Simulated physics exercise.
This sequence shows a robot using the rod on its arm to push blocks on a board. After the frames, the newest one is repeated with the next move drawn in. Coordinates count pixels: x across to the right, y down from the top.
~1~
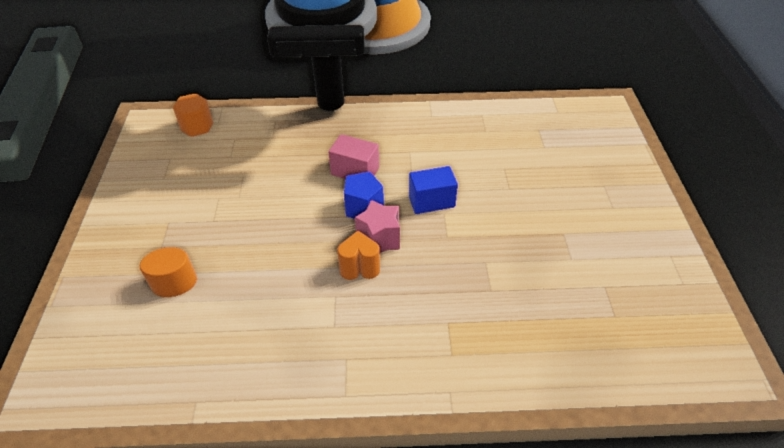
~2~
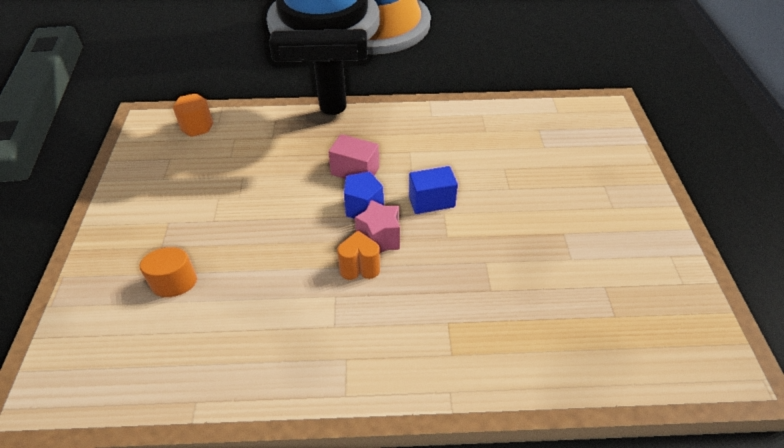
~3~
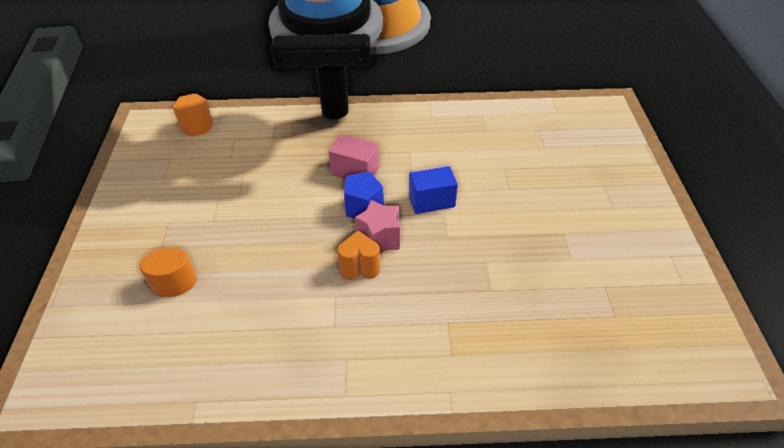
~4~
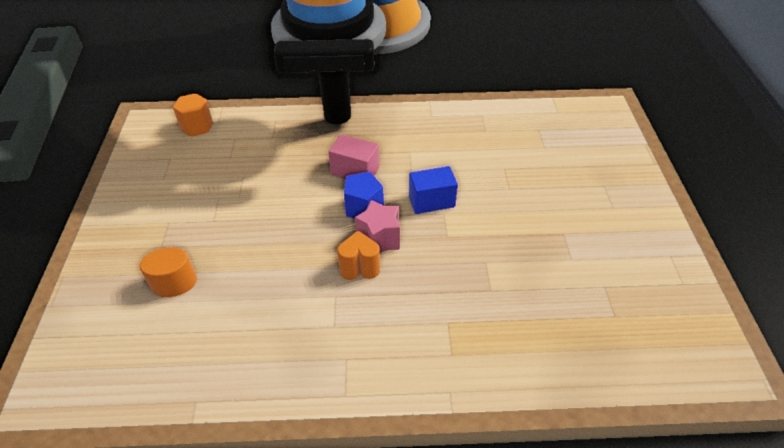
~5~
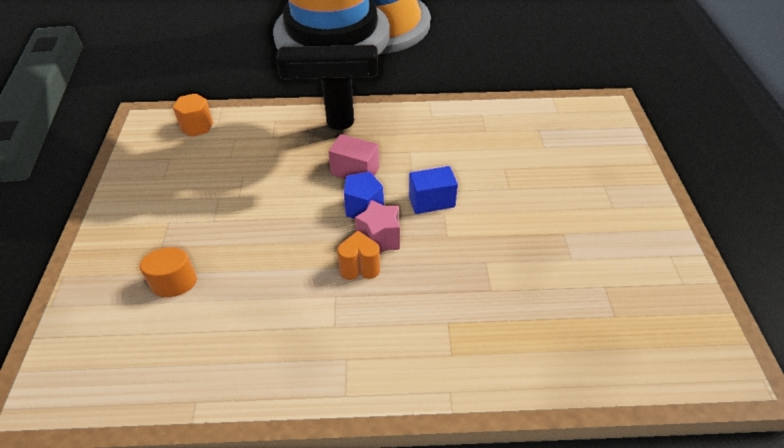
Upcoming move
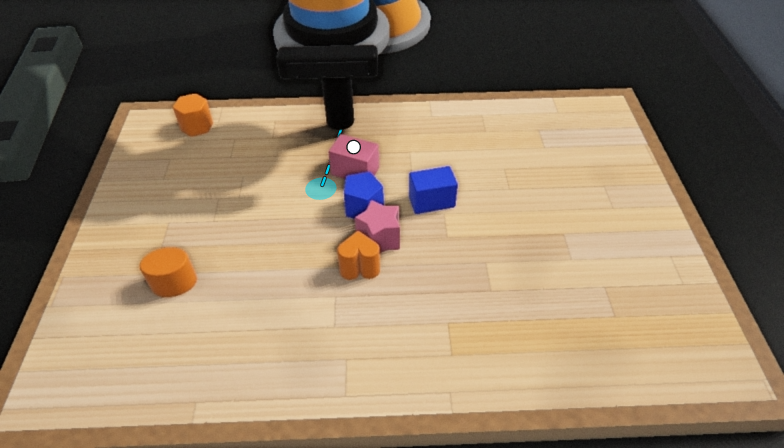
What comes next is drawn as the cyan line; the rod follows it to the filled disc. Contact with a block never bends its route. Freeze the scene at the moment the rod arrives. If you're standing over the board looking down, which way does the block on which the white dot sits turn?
Its rotation is counterclockwise.
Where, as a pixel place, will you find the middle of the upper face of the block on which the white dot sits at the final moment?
Its top centre is at about (355, 164).
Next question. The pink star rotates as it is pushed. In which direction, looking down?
Viewed from above, clockwise.
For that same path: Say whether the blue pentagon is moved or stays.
Well, the blue pentagon shifts from its place.
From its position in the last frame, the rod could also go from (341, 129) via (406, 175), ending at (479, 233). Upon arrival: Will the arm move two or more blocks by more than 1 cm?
No - that is not the case.
Path on the board, in a line from (341, 129) to (321, 189); the dot is on the pink oblong block.
What follows on the original path. Halfway along, rod (331, 150); pink oblong block (357, 153), turned 15° anticlockwise.
At the end, rod (320, 181); pink oblong block (355, 164), turned 85° anticlockwise; blue pentagon (372, 191), turned 15° anticlockwise; pink star (386, 219), turned 20° clockwise.
